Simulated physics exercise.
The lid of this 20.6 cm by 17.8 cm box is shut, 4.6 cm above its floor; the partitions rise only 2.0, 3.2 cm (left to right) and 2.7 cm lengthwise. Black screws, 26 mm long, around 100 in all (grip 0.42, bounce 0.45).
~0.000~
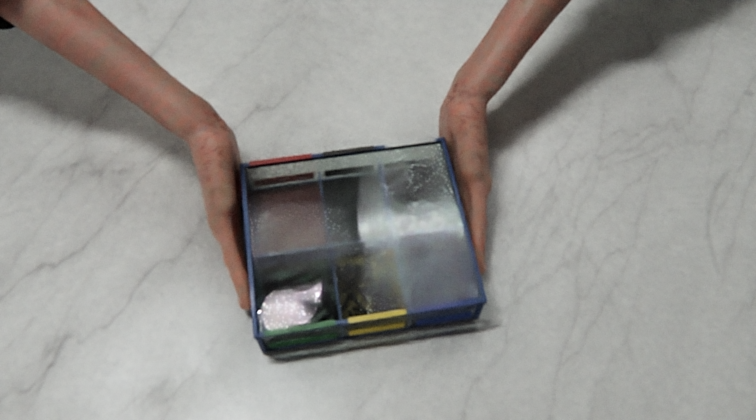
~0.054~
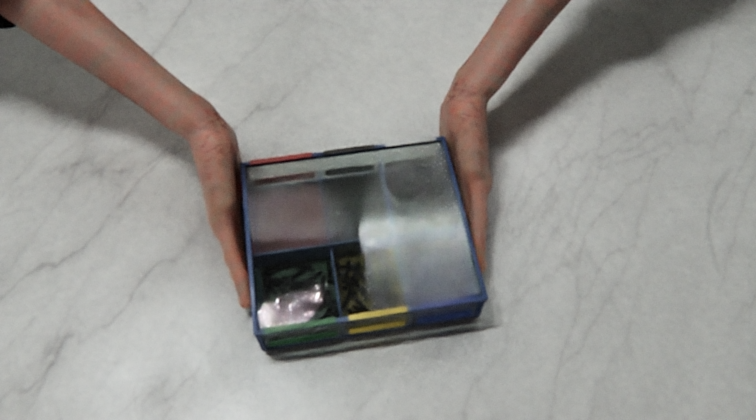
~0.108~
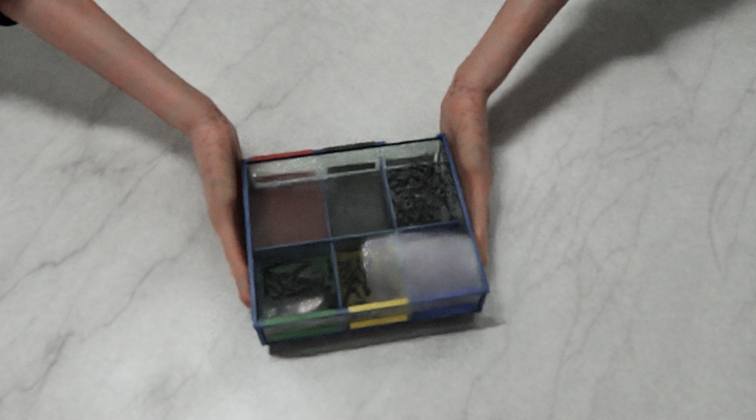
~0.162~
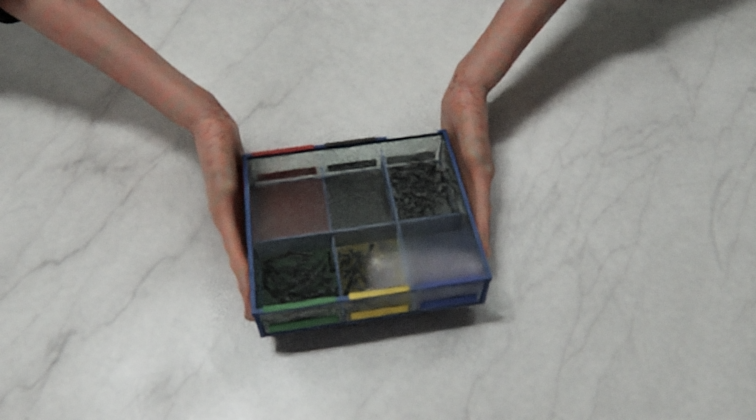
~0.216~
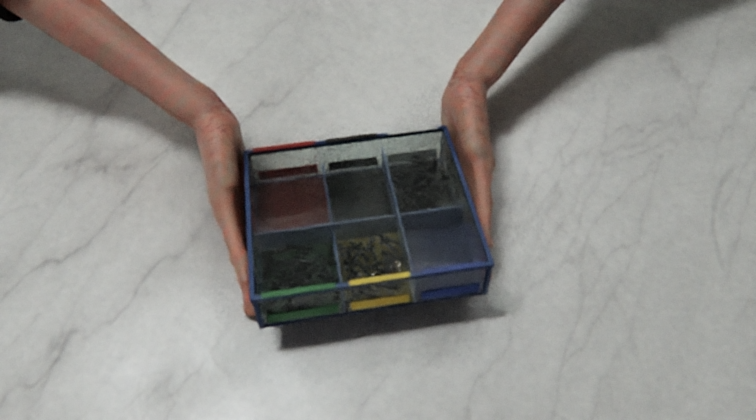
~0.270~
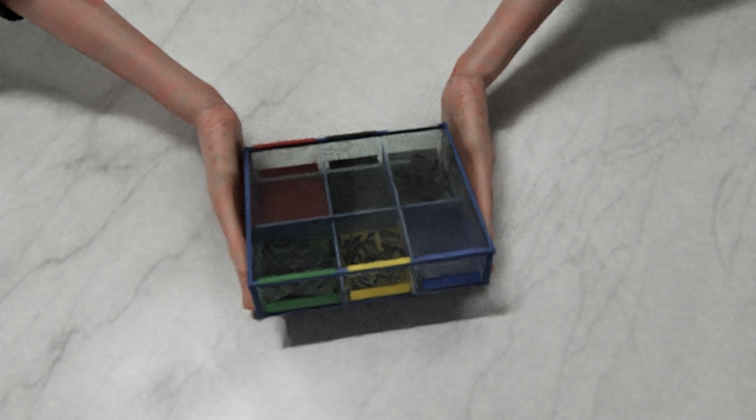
On a pale marble surface, two hands held a clear-lidded, divided box of small dark pieces by its sides and gradually tilted it, while the bright glare slid off its lid.
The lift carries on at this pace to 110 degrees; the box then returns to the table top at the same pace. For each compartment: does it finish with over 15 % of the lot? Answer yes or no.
Red: Yes, blue: No, green: No, yellow: No, white: Yes, black: Yes.
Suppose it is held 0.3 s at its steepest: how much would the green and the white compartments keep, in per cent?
Then: Green 0, white 45.
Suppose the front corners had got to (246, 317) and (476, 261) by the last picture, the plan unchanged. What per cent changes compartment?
In that case some 40 per cent.
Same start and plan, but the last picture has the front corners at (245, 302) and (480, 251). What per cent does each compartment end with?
Red 50, blue 0, green 10, yellow 0, white 40, black 5.
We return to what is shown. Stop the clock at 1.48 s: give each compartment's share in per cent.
Red 10, blue 0, green 20, yellow 10, white 45, black 15.
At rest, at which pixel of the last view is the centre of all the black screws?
At about (380, 176).
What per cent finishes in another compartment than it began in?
Roughly 55 per cent.
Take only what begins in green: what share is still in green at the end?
About 0 per cent.
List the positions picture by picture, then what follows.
In the first frame, box tilt 0 degrees, front corners at (258, 334) and (482, 299); green 30 %, yellow 25 %, white 45 %.
In the second frame, box tilt 1 degrees, front corners at (258, 331) and (483, 296).
In the third frame, box tilt 4 degrees, front corners at (258, 323) and (484, 289), lowest corner right back.
In the fourth frame, box tilt 8 degrees, front corners at (256, 311) and (487, 276), lowest corner right back.
In the fifth frame, box tilt 13 degrees, front corners at (255, 297) and (489, 263), lowest corner right back.
In the sixth frame, box tilt 17 degrees, front corners at (253, 283) and (490, 249), lowest corner right back; green 30 %, yellow 25 %, white 45 %. The box's pace is about 80 degrees a second.
After 1.48 s, tilt 110 degrees; red 10 %, green 20 %, yellow 10 %, white 45 %, black 15 %.
Then, at 2.29 s, tilt 50 degrees; red 30 %, white 45 %, black 25 %.
After 3.11 s, tilt 0 degrees; red 25 %, white 45 %, black 25 %.
In the end, at 3.8 s, red 25 %, blue 0 %, green 0 %, yellow 0 %, white 45 %, black 25 %.
